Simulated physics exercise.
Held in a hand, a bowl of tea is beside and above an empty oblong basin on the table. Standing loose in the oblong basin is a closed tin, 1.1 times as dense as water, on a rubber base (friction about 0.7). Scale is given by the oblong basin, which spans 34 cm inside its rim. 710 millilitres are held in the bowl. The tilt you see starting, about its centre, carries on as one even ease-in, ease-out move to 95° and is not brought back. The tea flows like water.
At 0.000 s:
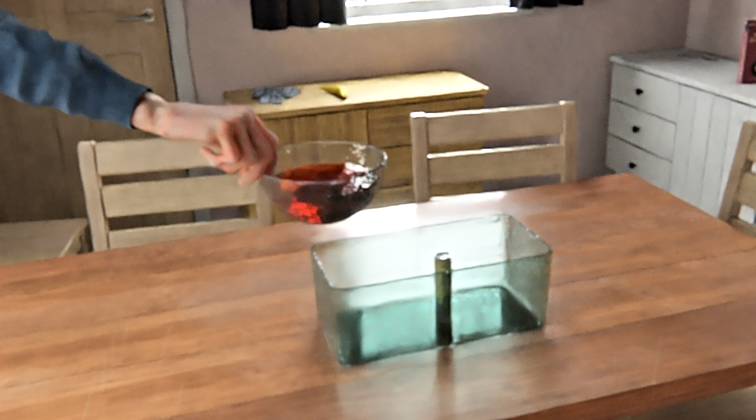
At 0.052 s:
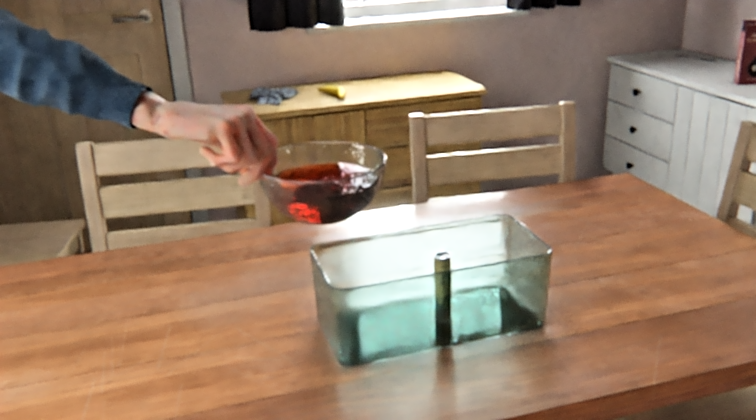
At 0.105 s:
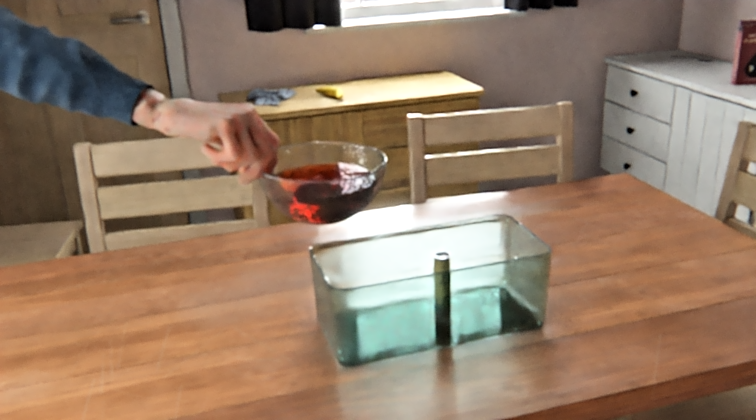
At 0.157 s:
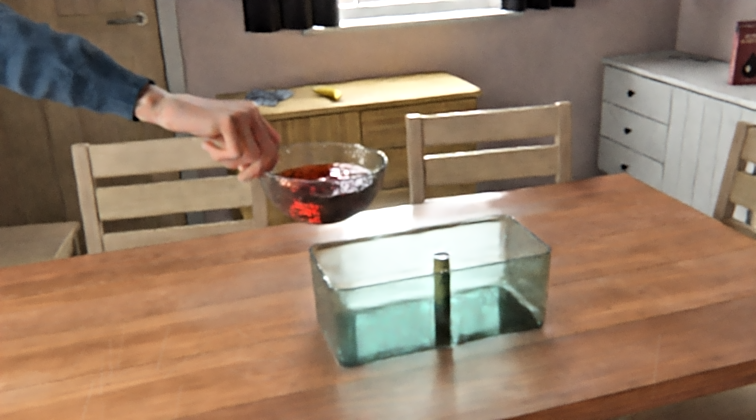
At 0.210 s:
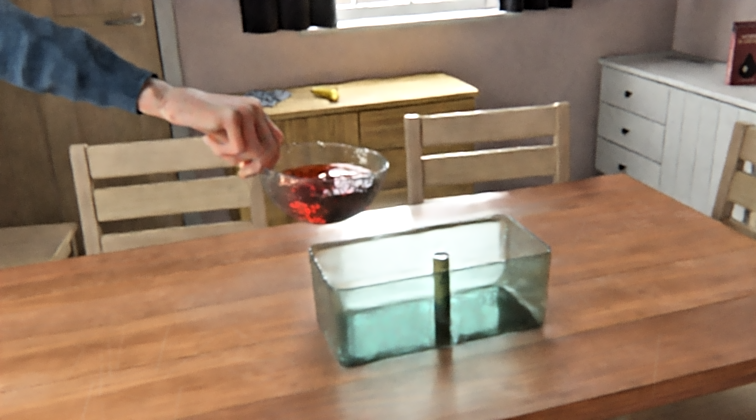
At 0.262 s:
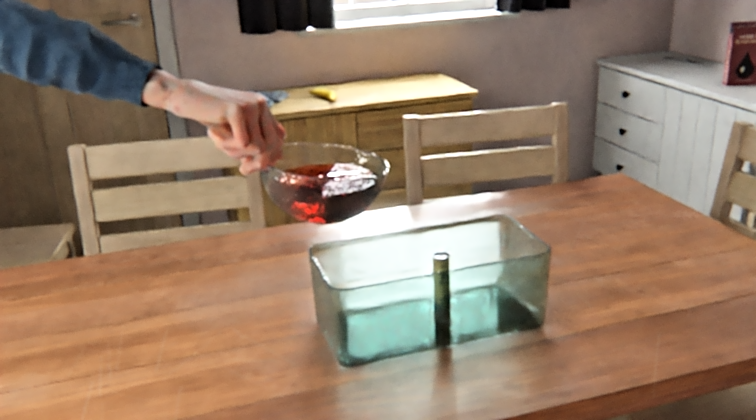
The clip opens on a hand holding a clear bowl of dark red liquid above and beside an oblong glass basin, where a slim dark upright object stands, on a wooden table. The bowl stays almost still at first, then the hand tilts it slightly to the right, toward the basin.
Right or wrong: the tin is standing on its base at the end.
Right, it is standing.
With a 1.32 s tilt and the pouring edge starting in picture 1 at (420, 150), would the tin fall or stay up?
Then it stays on its base.
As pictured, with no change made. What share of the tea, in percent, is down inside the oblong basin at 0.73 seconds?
Around 9 percent.
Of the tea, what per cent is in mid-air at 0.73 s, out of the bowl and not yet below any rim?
Around 26 in a hundred.
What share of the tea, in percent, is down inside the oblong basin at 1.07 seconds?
84 per cent, give or take a little.
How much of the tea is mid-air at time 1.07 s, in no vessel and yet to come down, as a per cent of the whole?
Roughly 9 per cent.
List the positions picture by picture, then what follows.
Tilt 0°; pouring edge (383, 154); surface from (265, 187) to (377, 173); the oblong basin's rim runs from (320, 268) to (531, 233); the tin's top is at (443, 257), in the first frame.
Tilt 0°; pouring edge (383, 154); surface from (265, 187) to (376, 173), in the second frame.
Tilt 1°; pouring edge (383, 156); surface from (265, 187) to (376, 173), in the third frame.
Tilt 3°; pouring edge (383, 157); surface from (265, 186) to (376, 173), in the fourth frame.
Tilt 6°; pouring edge (384, 160); surface from (267, 186) to (377, 174), in the fifth frame.
Tilt 9°; pouring edge (385, 163); surface from (268, 186) to (378, 174), in the sixth frame.
By 0.73 s the tilt is 55° and 66 per cent is still to pour; the tin stands where it began.
By 1.07 s the tilt is 87° and 8 per cent is still to pour; the tin stands where it began.
By 1.43 s the tilt is 95° and 0 per cent is still to pour; the tin stands where it began.
By 1.82 s the tilt is 95° and 0 per cent is still to pour; the tin stands where it began.
At rest the tin stands where it began.
